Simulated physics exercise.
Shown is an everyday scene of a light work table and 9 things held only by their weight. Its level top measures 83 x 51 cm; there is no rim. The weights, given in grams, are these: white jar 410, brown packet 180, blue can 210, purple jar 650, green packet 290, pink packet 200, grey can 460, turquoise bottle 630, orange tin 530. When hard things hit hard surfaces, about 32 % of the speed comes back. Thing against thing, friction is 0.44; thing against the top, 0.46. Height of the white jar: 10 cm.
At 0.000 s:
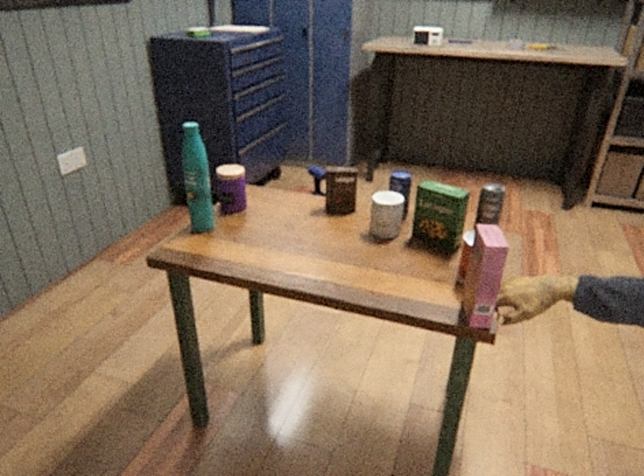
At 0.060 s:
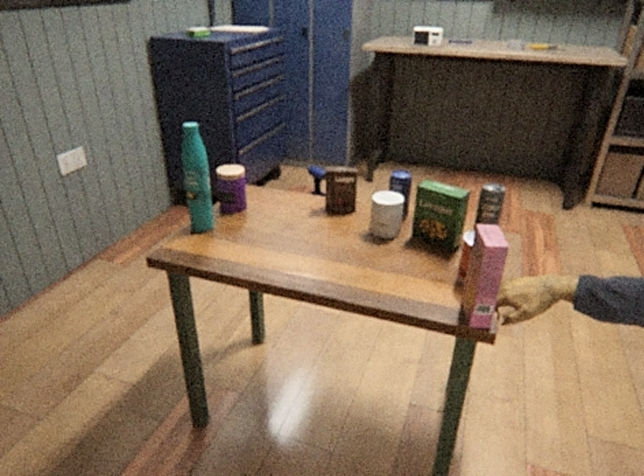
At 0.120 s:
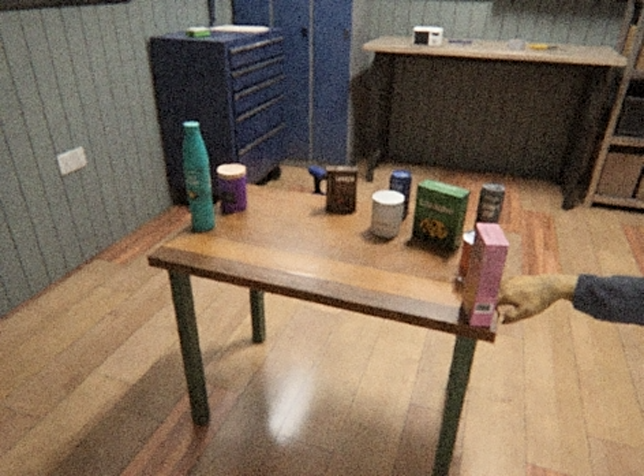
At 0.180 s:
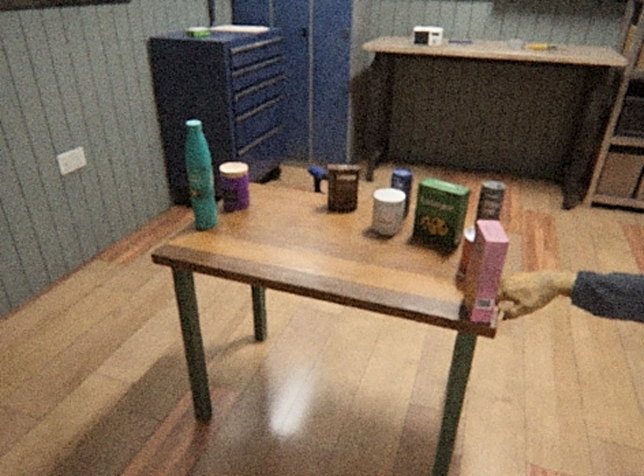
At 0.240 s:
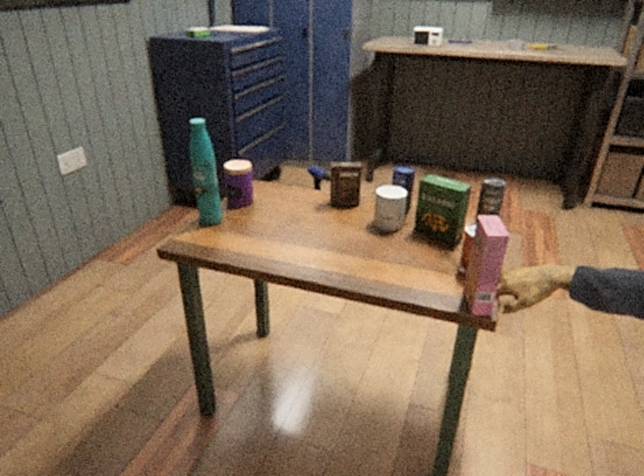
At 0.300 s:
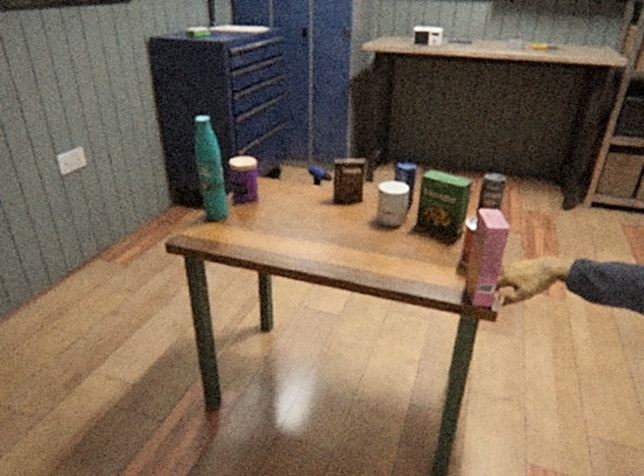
A hand at the right slowly pushes the table of containers slightly away and rightward.
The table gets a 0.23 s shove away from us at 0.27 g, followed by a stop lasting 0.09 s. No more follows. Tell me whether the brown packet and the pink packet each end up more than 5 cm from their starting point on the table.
The brown packet does. The pink packet does not.
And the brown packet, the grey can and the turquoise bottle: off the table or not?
Observed: Brown packet exits its support; grey can remains in bounds; turquoise bottle exits its support.
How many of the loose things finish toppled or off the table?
That gives 3.
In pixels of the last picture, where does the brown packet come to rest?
Roughly at pixel (394, 292).
After 0.80 s, table 10 cm from its start; brown packet now off the table; grey can on its side; turquoise bottle 42° off upright.
After 1.10 s, table 10 cm from its start; turquoise bottle now off the table; grey can on its side; purple jar moved 2 cm.
In the end (1.7 s), off the table, brown packet and turquoise bottle; toppled on the table, grey can; the other 6 under 5 cm from the start. At the end, from the last picture's camera, brown packet near (394, 292), pink packet near (486, 250).
